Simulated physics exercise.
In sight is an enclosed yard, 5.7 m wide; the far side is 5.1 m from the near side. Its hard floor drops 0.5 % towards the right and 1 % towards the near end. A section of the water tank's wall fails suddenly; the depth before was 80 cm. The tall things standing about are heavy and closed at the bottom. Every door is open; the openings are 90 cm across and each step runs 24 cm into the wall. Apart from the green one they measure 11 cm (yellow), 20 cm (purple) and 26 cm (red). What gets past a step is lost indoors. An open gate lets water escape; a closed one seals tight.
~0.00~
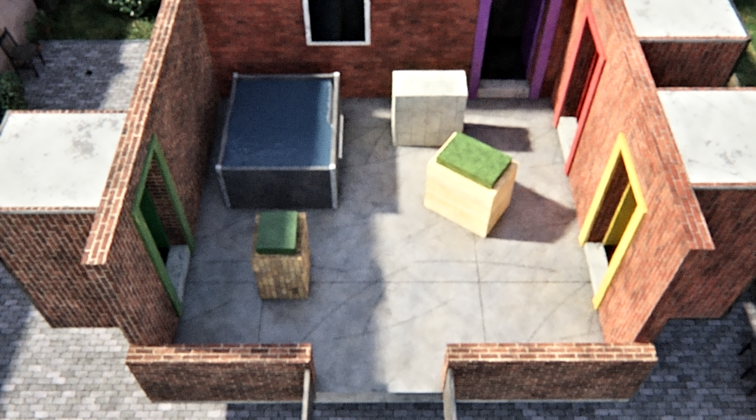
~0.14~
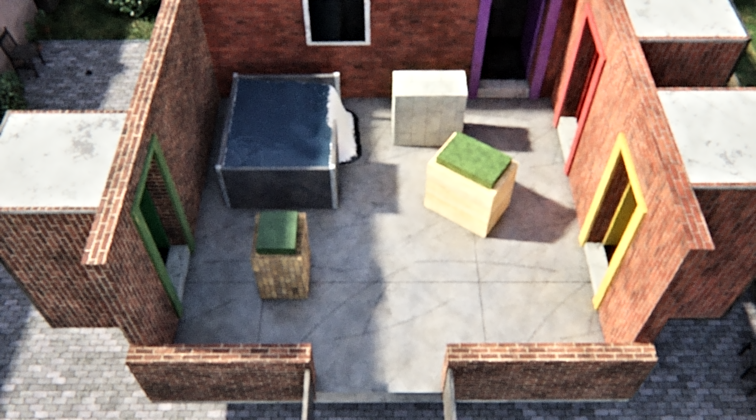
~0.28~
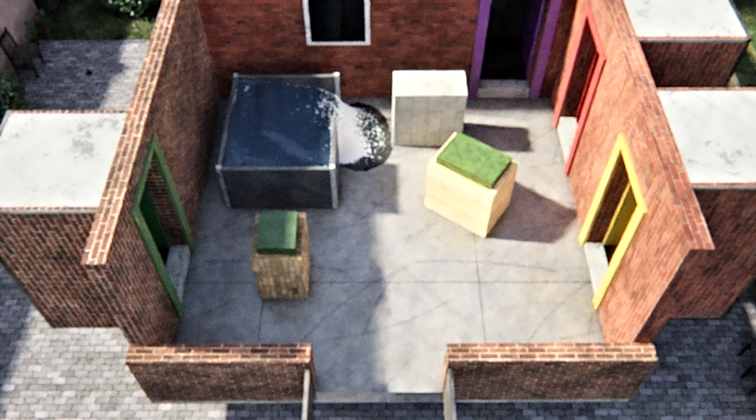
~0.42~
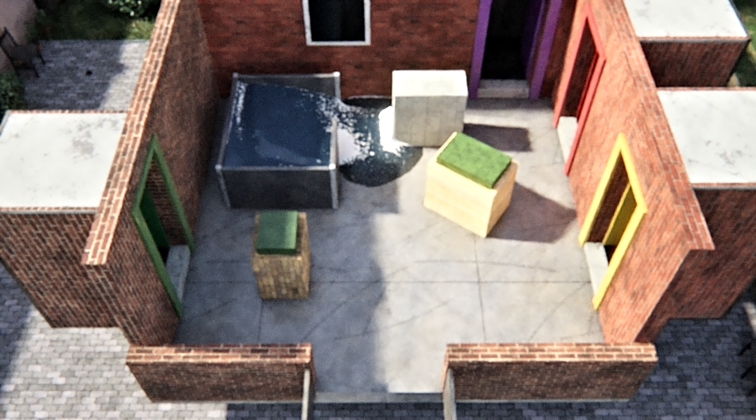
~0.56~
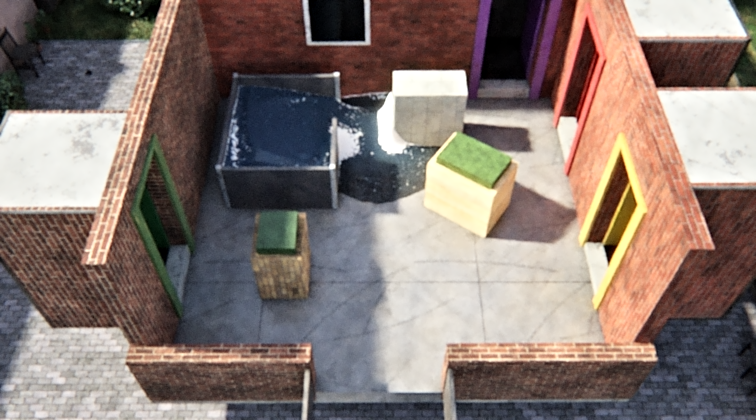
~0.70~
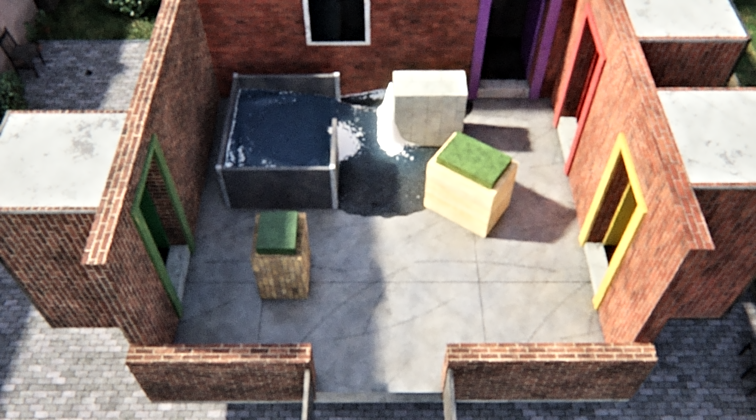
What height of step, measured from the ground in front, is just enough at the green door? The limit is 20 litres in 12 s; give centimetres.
Some 7 cm above the ground.
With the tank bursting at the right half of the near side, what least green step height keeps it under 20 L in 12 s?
Then roughly 16 cm.
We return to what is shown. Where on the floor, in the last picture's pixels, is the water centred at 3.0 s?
Around (382, 164).
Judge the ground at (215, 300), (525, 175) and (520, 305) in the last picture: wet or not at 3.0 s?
In that order: Not reached, flooded, under water.
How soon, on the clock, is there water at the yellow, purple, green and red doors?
Yellow 2.0 s, purple 0.8 s, green 3.8 s, red 1.3 s.
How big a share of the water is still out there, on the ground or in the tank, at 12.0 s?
Some 74 per cent remains.
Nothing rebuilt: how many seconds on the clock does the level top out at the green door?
At about 11.0 s.
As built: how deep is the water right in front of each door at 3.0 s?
In cm: Yellow 7, purple 14, green 0, red 20.
After 1.4 s water covers 30 % of the floor, deepest (54 cm) near (390, 138); it has not reached the green door.
After 3.0 s water covers 75 % of the floor, deepest (34 cm) near (547, 107); it has not reached the green door.
After 12.0 s water covers 95 % of the floor, deepest (12 cm) near (590, 373); 9 cm at the green door, 0 litres in over its 23 cm step.
At the green door as built, the water arrived by 3.9 s and peaked near 12 cm at 10.8 s.
Run again over the same 12 s with other heights there, 26 litres in over 6.5 cm, 10 litres over 8.5 cm. The limit of 20 litres is kept from about 7 cm up.
